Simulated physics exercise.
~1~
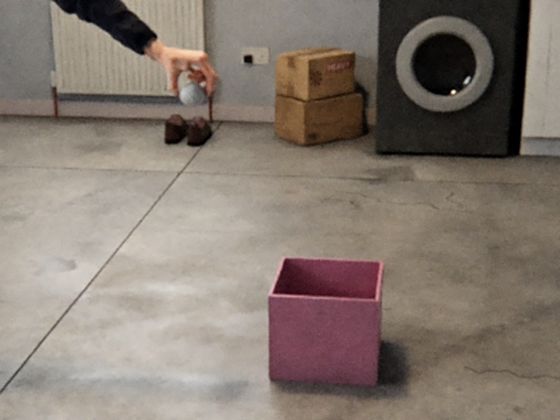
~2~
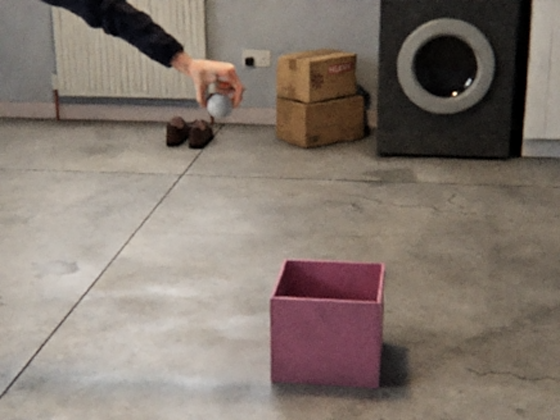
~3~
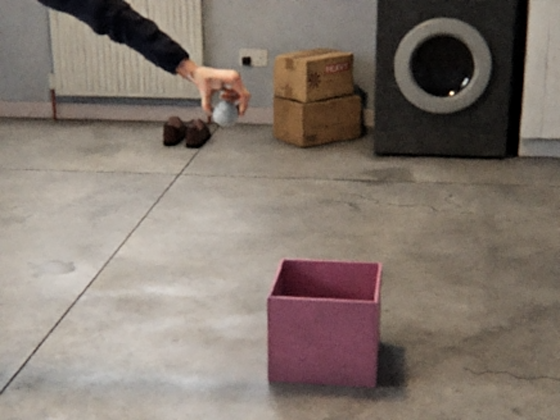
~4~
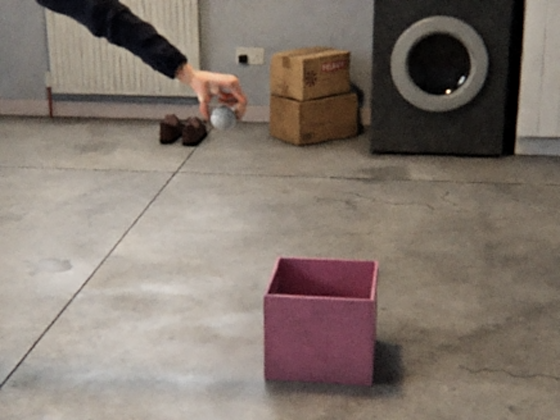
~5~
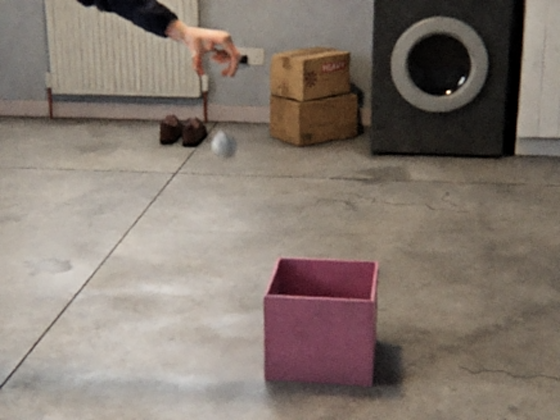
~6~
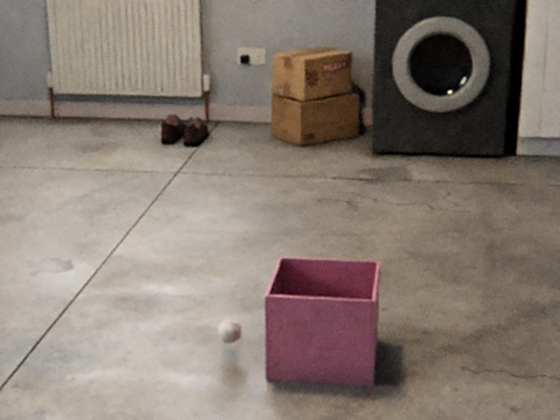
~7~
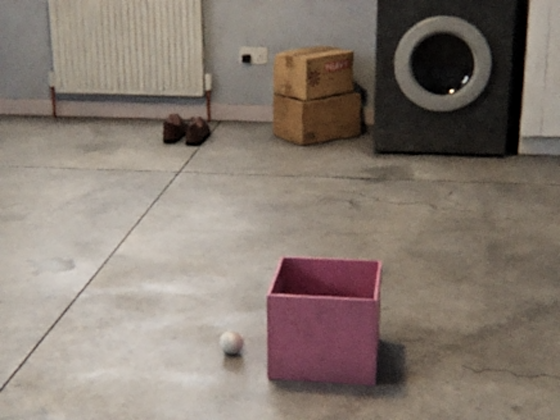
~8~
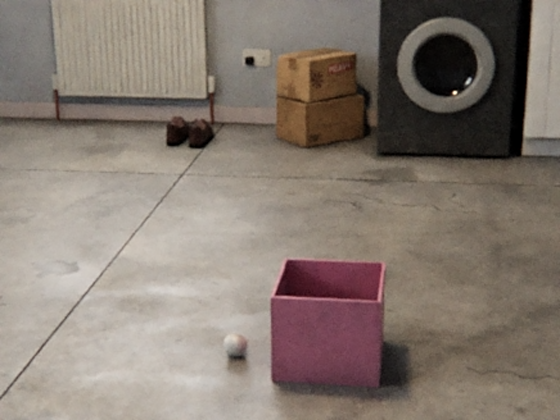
In the video, a hand holds a white onion in the air to the left of an open pink crate on a concrete floor, shifts it slightly right, then lets go and withdraws. The onion drops beside the crate and comes to rest on the floor outside it.
